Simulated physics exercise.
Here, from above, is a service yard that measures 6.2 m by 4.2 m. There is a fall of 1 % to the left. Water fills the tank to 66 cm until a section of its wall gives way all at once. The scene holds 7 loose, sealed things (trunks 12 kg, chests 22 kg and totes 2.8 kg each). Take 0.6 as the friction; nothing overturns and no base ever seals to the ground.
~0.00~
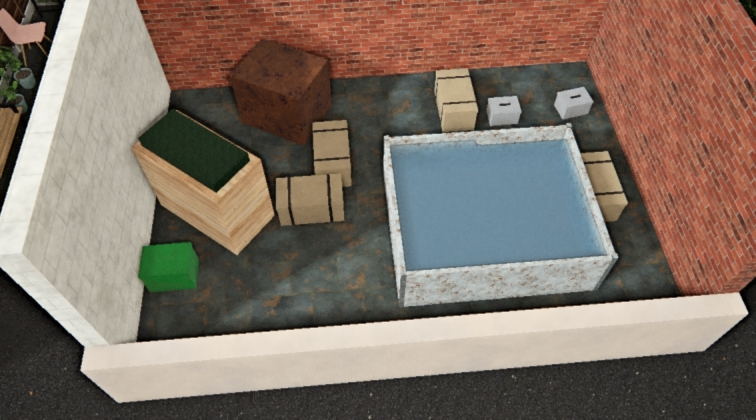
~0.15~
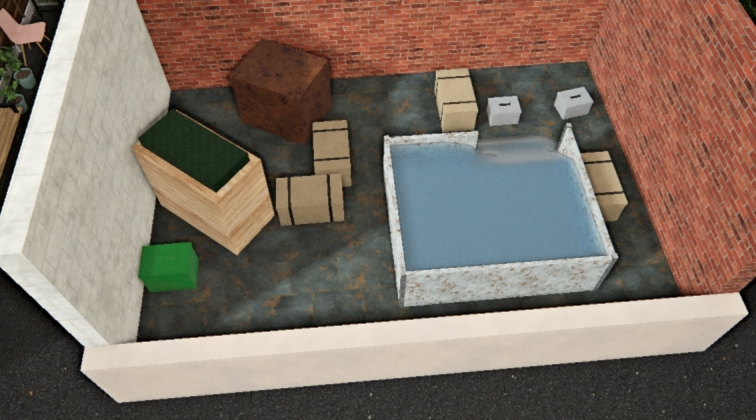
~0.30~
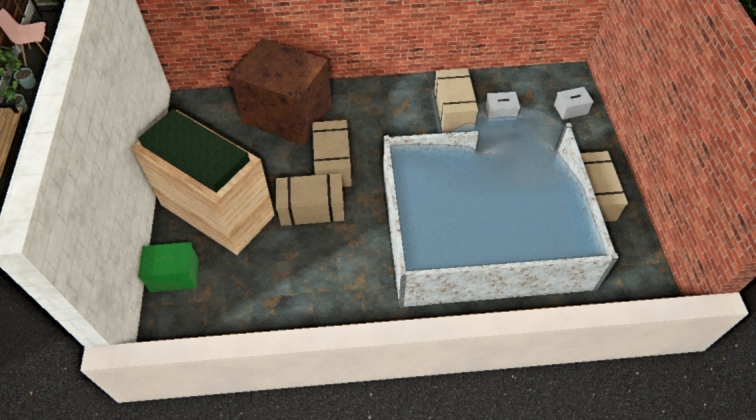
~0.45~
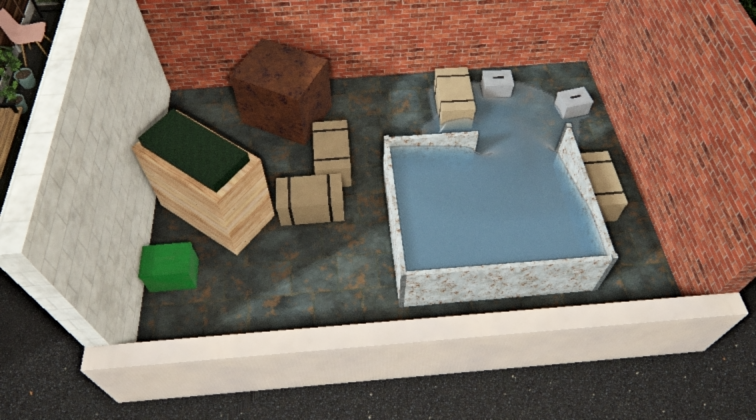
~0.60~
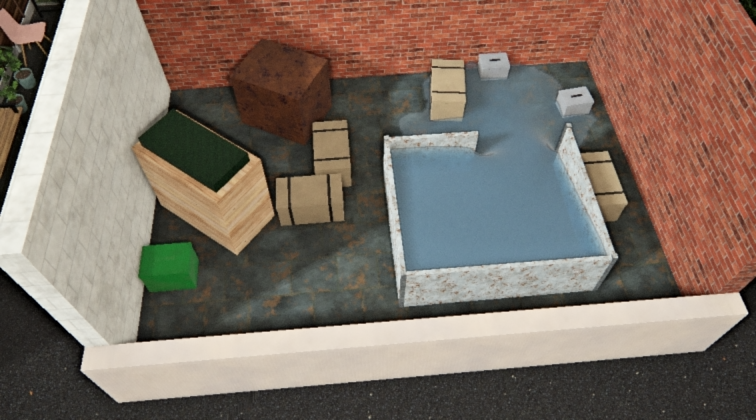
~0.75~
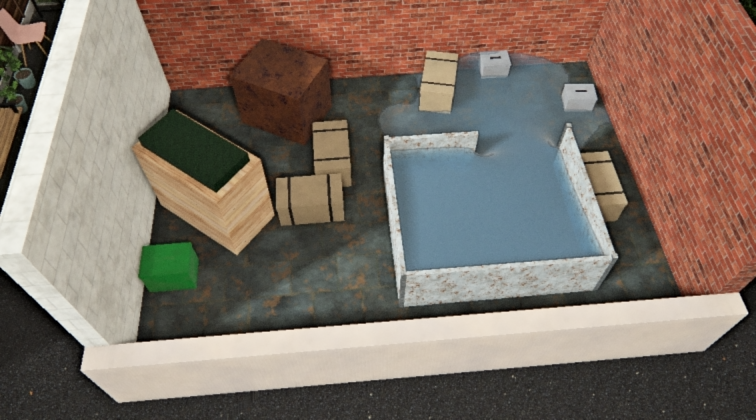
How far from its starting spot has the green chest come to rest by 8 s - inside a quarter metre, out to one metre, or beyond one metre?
It budges a fair bit.
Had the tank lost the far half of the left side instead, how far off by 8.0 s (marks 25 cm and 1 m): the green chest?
So, for the green chest: It is carried a long way.
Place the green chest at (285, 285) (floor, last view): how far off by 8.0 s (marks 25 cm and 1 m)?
In the end it is hauled off.
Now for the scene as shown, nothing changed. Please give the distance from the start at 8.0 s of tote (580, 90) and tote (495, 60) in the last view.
Lab note - net shifts in order: 200 cm; 450 cm.
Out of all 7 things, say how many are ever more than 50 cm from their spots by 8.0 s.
Answer: 7.
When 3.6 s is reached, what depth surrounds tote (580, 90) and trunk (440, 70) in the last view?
First roughly 11 cm, second roughly 6 cm.
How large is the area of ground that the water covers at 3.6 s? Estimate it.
18 m2.
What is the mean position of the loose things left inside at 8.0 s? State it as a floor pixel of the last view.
About (323, 248).
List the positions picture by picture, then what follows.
The green chest at (165, 259), on the bottom; water covers 4.0 m2; 0 of 7 have shifted, in the first frame.
The green chest at (165, 259), on the bottom; 4.7 m2 under water; 0 of 7 have shifted, in the second frame.
The green chest at (165, 259), on the bottom; 5.4 m2 under water; 1 of 7 have shifted, in the third frame.
The green chest at (165, 259) rests on the ground; 6.4 m2 under water; 1 of 7 have shifted, in the fourth frame.
The green chest at (165, 259) rests on the ground; 7.5 m2 under water; 2 of 7 have shifted, in the fifth frame.
The green chest at (165, 259), on the bottom; 8.2 m2 under water; 3 of 7 have shifted, in the sixth frame.
After 1.6 s the green chest is near (165, 259), 0.0 m from its start, aground; 2 afloat.
After 3.6 s the green chest is near (165, 259), 0.0 m from its start, aground; 4 afloat.
After 5.6 s the green chest is near (165, 259), 0.0 m from its start, aground; 5 afloat.
After 8.0 s the green chest is near (169, 216), 0.5 m from its start, afloat; 7 afloat.
